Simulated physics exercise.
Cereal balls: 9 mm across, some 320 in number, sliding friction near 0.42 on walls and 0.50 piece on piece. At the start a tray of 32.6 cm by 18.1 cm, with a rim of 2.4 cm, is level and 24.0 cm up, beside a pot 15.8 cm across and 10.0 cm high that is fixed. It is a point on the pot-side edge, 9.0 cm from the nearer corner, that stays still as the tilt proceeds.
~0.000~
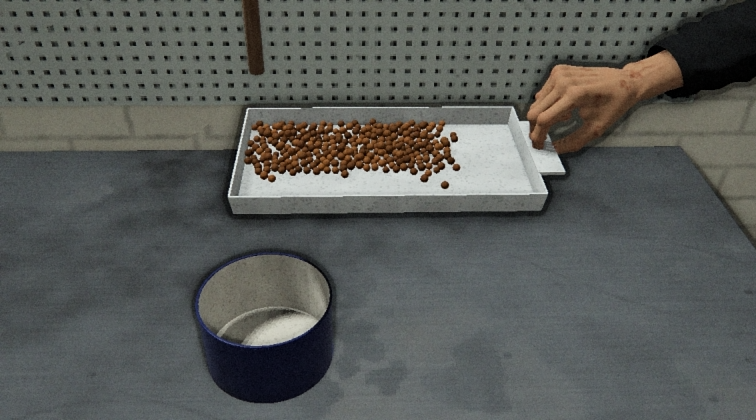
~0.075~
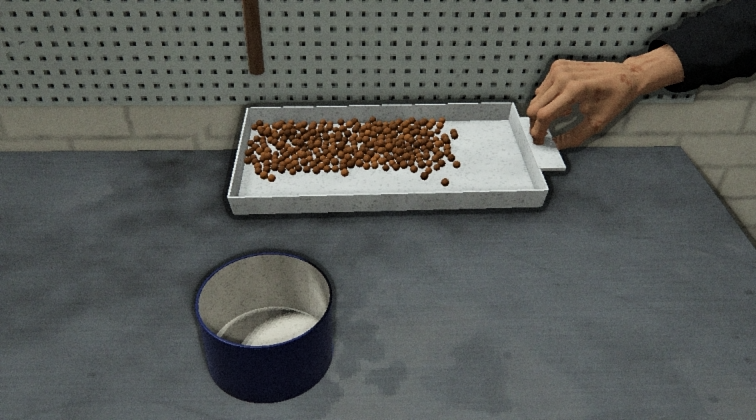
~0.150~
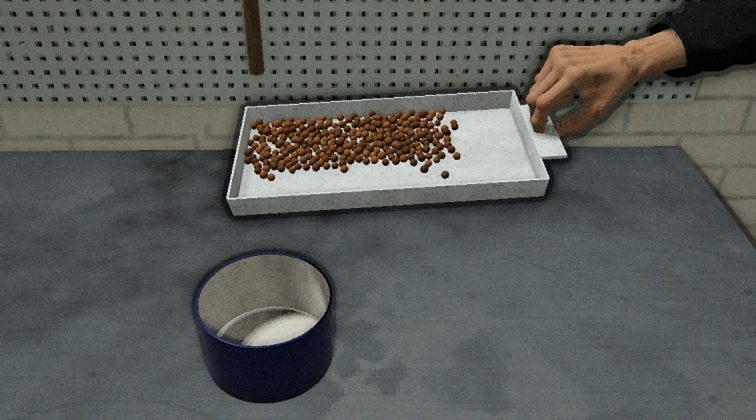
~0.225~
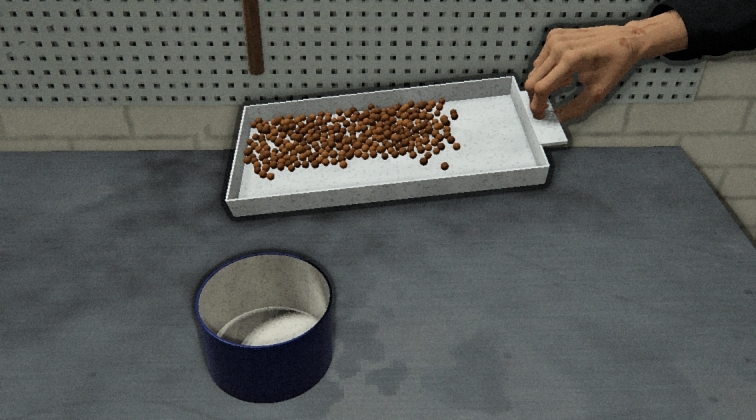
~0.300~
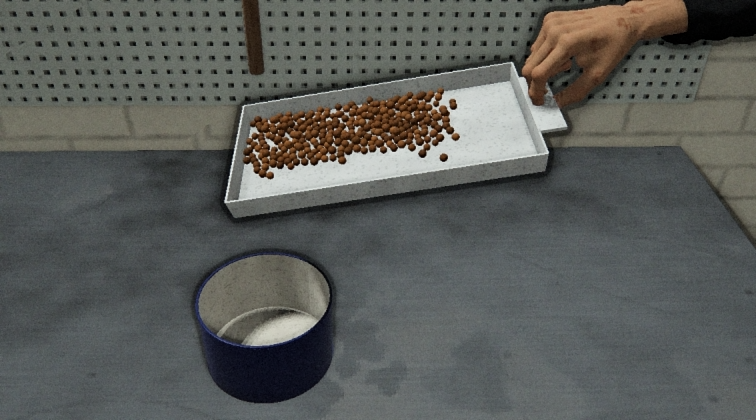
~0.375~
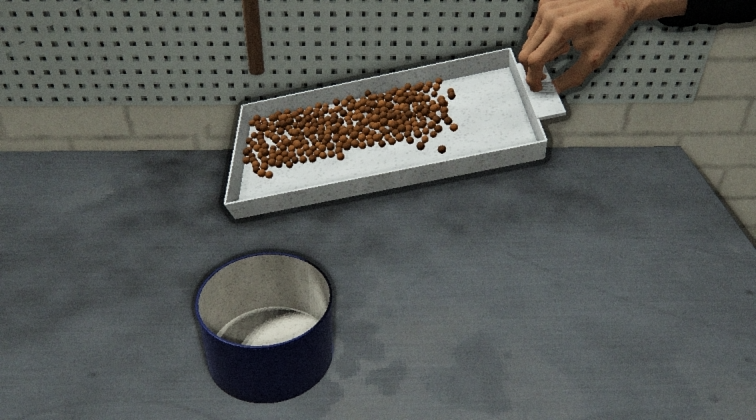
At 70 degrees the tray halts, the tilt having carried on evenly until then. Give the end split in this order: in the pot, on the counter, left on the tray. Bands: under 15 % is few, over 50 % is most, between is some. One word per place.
Pot: Few, counter: Few, left on the tray: Most.
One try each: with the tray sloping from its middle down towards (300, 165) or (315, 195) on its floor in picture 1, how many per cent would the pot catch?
I'd put it at about 0 per cent for the first tilt and about 5 per cent for the second.
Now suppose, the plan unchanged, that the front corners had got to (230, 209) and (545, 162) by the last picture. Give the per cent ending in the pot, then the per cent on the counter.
Pot 5, counter 0.
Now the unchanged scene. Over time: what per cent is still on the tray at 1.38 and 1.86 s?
Estimates: 100; 100.
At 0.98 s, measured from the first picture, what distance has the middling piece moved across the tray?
It has moved some 7 cm from its start.
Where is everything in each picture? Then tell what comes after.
The first frame shows tray tilt 0 degrees, front corners at (232, 195) and (544, 192); middle of the pieces at (354, 145); pot at (265, 296).
The second frame shows tray tilt 1 degrees, front corners at (231, 196) and (544, 188); middle of the pieces at (354, 144).
The third frame shows tray tilt 4 degrees, front corners at (230, 197) and (545, 177), lowest corner left front; middle of the pieces at (354, 139).
The fourth frame shows tray tilt 7 degrees, front corners at (229, 199) and (545, 164), lowest corner left front; middle of the pieces at (353, 134).
The fifth frame shows tray tilt 11 degrees, front corners at (229, 200) and (544, 152), lowest corner left front; middle of the pieces at (352, 128).
The sixth frame shows tray tilt 14 degrees, front corners at (228, 202) and (543, 139), lowest corner left front; middle of the pieces at (350, 123); pot at (265, 296). The tray's pace is about 45 degrees a second.
Then, at 0.98 s, tilt 40 degrees; the tray holds 100 %, the pot 0 %.
After 1.38 s, tilt 58 degrees; the tray holds 100 %, the pot 0 %.
After 1.86 s, tilt 70 degrees; the tray holds 100 %, the pot 0 %.
By 2.4 s all is still; pot 0 %, counter 0 %, tray 100 %.
